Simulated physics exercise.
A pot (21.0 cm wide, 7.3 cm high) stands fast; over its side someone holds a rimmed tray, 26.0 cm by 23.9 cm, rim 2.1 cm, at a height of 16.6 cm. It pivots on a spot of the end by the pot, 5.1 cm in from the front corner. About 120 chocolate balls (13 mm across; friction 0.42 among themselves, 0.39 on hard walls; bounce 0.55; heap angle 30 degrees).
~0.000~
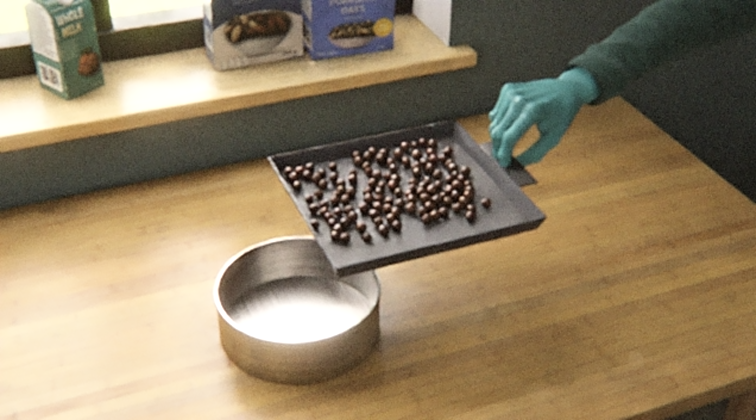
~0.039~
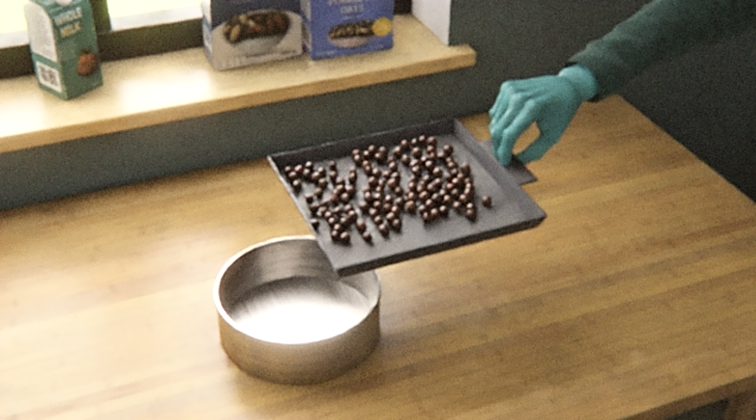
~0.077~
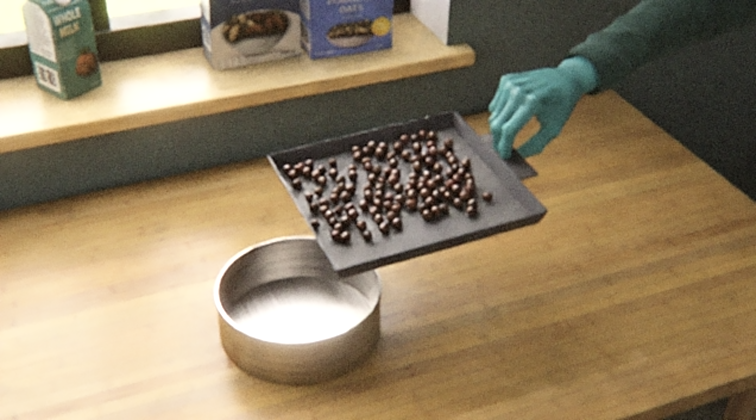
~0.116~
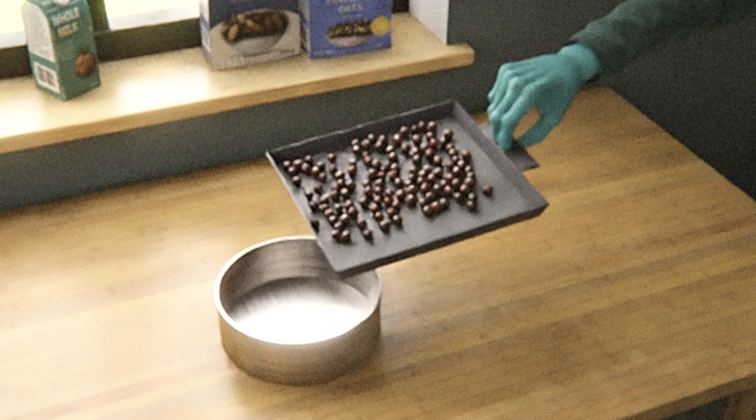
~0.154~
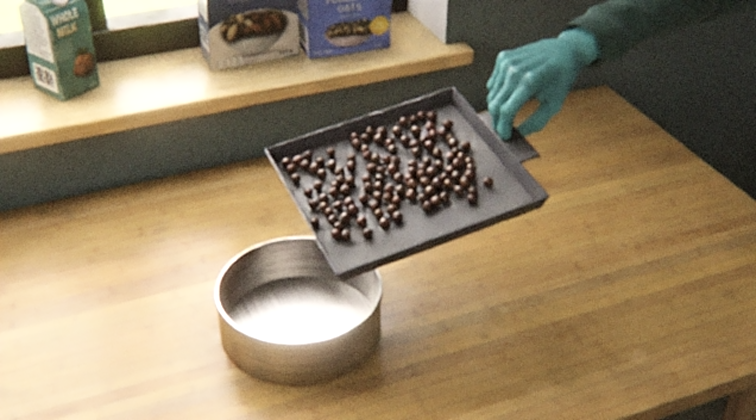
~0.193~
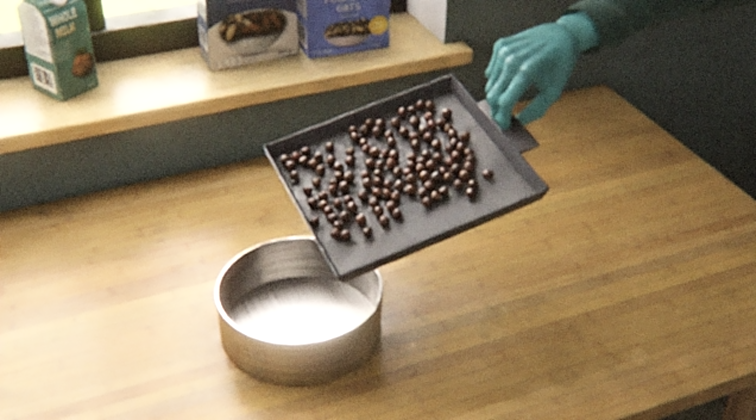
A dark rimmed tray of small brown chocolate balls, held at its right end by a teal-gloved hand, tilts slowly, its far side rising. It is seen from above over a wooden counter, with a silver metal pot below left and a milk carton and two boxes on the windowsill behind. The tilt steepens steadily while the balls keep their places on the tray, and the pot and view stay still.
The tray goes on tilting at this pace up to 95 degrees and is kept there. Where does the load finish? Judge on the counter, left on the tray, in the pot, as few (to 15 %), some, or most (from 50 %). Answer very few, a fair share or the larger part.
On the counter: The larger part; left on the tray: Very few; in the pot: A fair share.
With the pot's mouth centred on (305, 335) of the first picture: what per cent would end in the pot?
About 100 per cent.
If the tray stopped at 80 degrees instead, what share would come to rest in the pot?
In that case some 20 per cent.
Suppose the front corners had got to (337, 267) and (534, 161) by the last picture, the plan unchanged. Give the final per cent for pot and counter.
Pot 60, counter 40.
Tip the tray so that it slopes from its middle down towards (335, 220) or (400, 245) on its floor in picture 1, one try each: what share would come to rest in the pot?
About 75 and 10 per cent.
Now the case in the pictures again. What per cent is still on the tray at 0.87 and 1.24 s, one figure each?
About 50, 0.
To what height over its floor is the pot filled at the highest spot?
Roughly 1.5 cm.
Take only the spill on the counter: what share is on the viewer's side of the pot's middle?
Some 100 per cent.
After 0.60 s, tilt 53 degrees; the tray holds 100 %, the pot 0 %.
After 0.87 s, tilt 79 degrees; the tray holds 50 %, the pot 5 %.
After 1.24 s, tilt 95 degrees; the tray holds 0 %, the pot 25 %.
In the end, at 2.2 s, counter 75 %, tray 0 %, pot 25 %.
